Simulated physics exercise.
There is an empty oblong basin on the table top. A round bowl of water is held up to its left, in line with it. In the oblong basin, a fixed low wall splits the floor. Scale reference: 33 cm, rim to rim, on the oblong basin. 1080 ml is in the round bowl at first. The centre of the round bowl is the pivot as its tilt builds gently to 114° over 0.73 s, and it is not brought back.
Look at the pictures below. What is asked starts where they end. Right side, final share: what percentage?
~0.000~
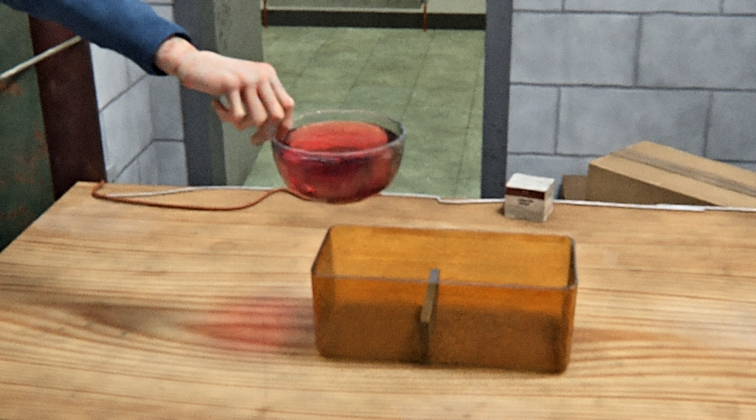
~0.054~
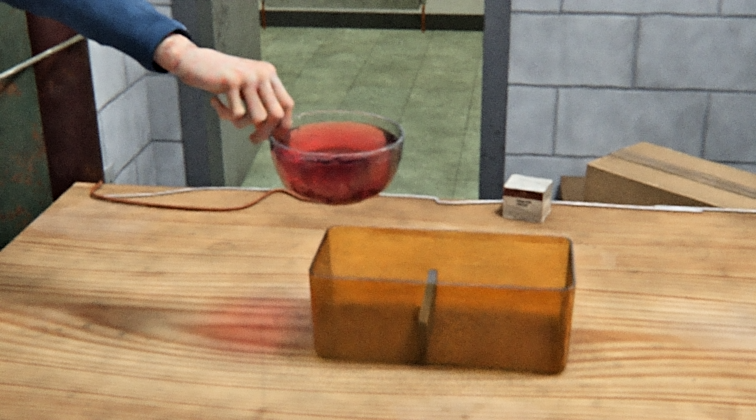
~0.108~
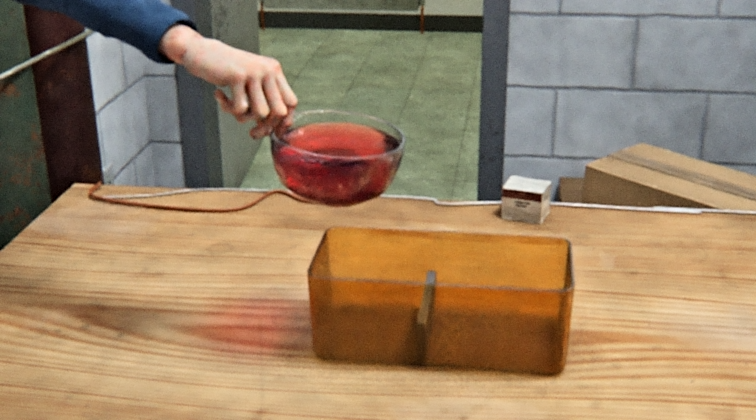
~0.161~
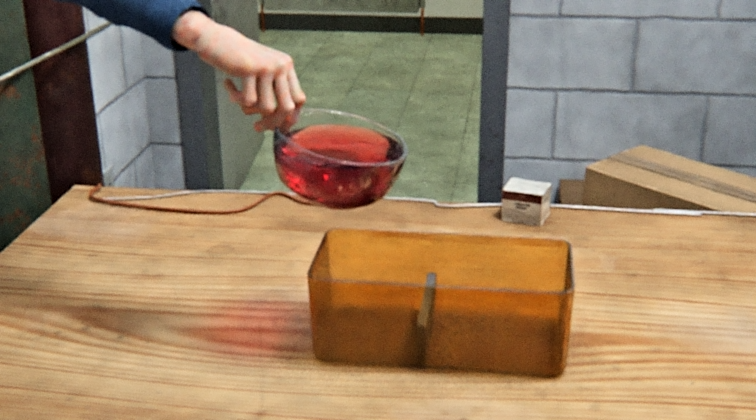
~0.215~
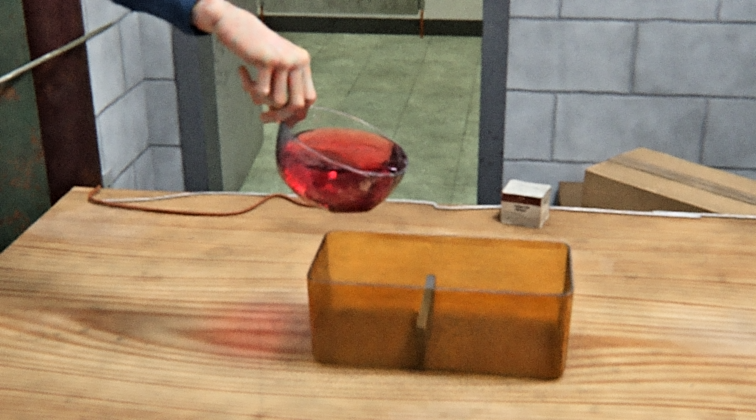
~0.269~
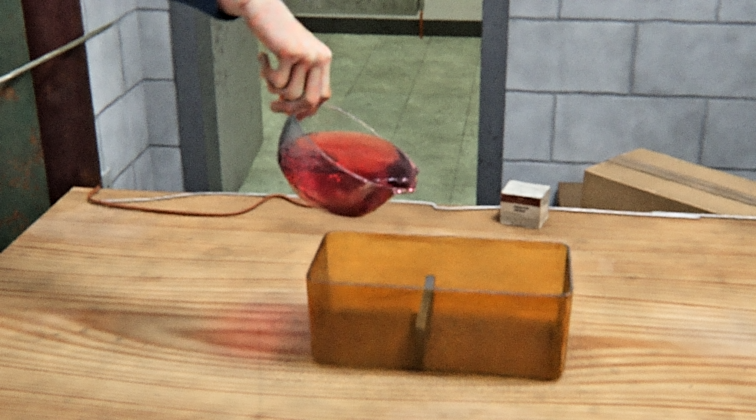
60 per cent.
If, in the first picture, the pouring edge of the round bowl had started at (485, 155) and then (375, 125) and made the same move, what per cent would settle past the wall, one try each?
Some 85 and 30 per cent, in that order.
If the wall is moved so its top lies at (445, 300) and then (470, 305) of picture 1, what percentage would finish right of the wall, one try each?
Roughly 40 per cent, then 20 per cent.
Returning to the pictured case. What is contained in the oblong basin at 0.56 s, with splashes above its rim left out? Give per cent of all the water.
Near 60 in a hundred.
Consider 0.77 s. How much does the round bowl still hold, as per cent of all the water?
Close to 0 percent of the total.
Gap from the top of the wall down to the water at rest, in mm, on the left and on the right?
Close to 40 mm left and close to 36 mm right.
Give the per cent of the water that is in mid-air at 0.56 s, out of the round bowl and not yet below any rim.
It comes to about 28 percent.
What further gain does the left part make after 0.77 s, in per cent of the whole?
Around 2 in a hundred.
After 0.56 s the tilt is 99° and 13 per cent is still to pour, 10 is left of the wall and 50 right of it.
After 0.77 s the tilt is 114° and 0 per cent is still to pour, 37 is left of the wall and 55 right of it.
After 0.99 s the tilt is 114° and 0 per cent is still to pour, 38 is left of the wall and 59 right of it.
After 1.23 s the tilt is 114° and 0 per cent is still to pour, 38 is left of the wall and 60 right of it.
In the end 38 per cent lies left of the wall, 60 right of it and 2 outside.
